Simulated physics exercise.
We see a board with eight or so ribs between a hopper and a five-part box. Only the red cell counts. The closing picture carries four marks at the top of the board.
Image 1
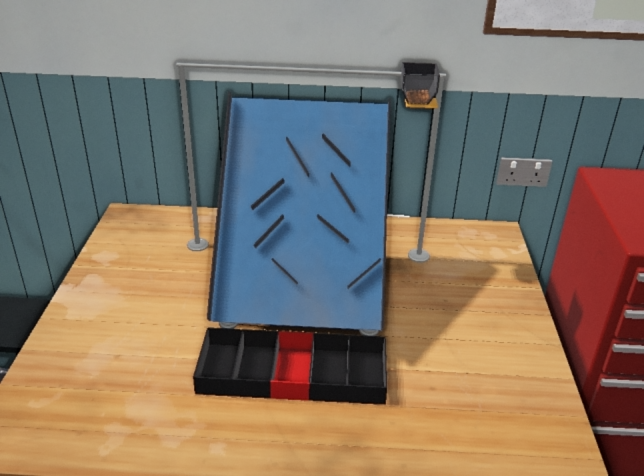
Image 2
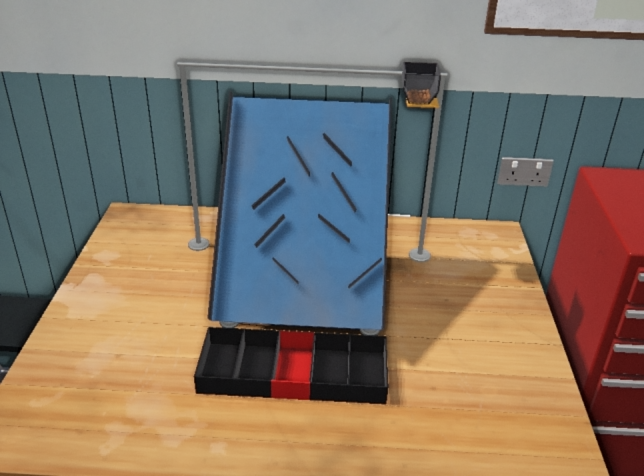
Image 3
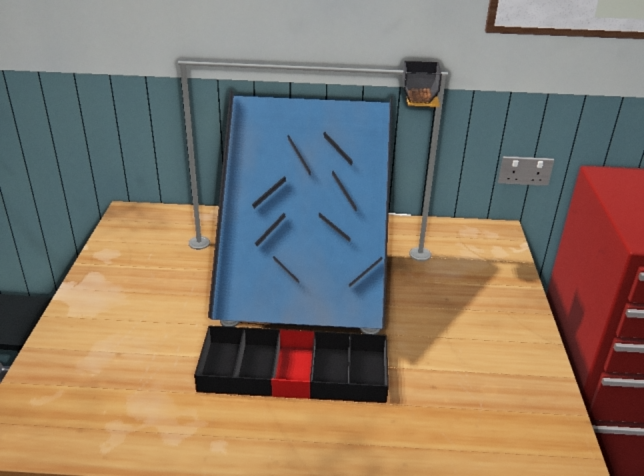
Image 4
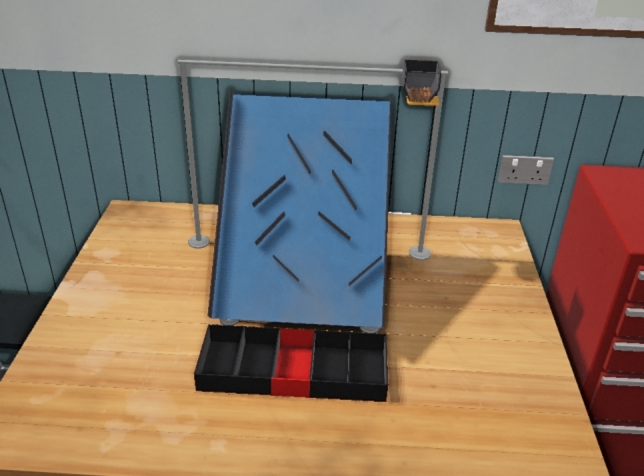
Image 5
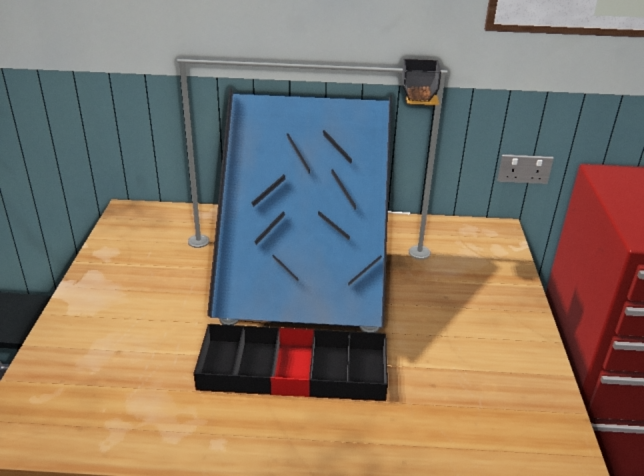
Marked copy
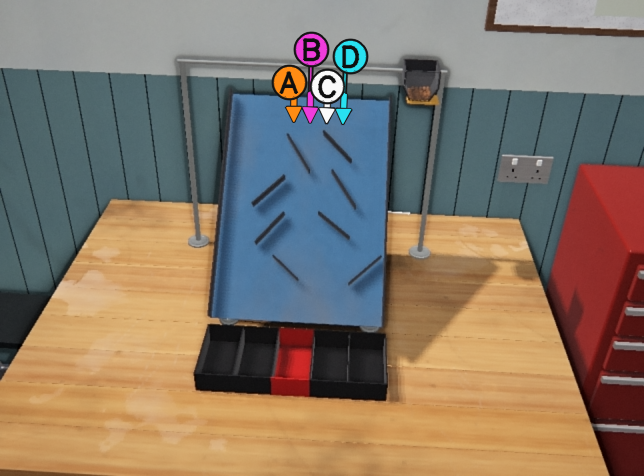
On a wooden table, a tilted blue board with slanted ribs stood above a black box with a red middle section, while a small hopper hung at the upper right, and nothing noticeably moved.
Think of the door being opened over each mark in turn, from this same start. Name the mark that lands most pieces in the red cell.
Mark D does it best.
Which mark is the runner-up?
Here it is mark C.
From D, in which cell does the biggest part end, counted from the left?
The third from the left.
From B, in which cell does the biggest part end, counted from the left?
It is the fourth one.
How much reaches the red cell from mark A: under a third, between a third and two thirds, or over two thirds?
Mark A gives under a third.
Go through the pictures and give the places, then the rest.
The first picture shows hopper near (417, 98), cereal balls, door shut.
The second picture shows ribs (287, 136) to (309, 172), (324, 133) to (351, 162), (252, 206) to (284, 178).
The third picture shows ribs (333, 171) to (356, 208), (255, 244) to (284, 213), (319, 213) to (350, 239).
The fourth picture shows ribs (273, 255) to (298, 279), (349, 284) to (382, 256).
The fifth picture shows red cell near (290, 386), number 3 of 5 from the left.
On the marked copy, mark A meets the board at (293, 116); mark B meets the board at (310, 117); mark C meets the board at (326, 117); mark D meets the board at (343, 118).
If A is chosen, close to a quarter in the red cell, the bulk in other cells.
If B is chosen, close to a quarter in the red cell, the bulk in other cells.
If C is chosen, close to half in the red cell, close to half in other cells.
If D is chosen, close to two thirds in the red cell, close to a third in other cells.
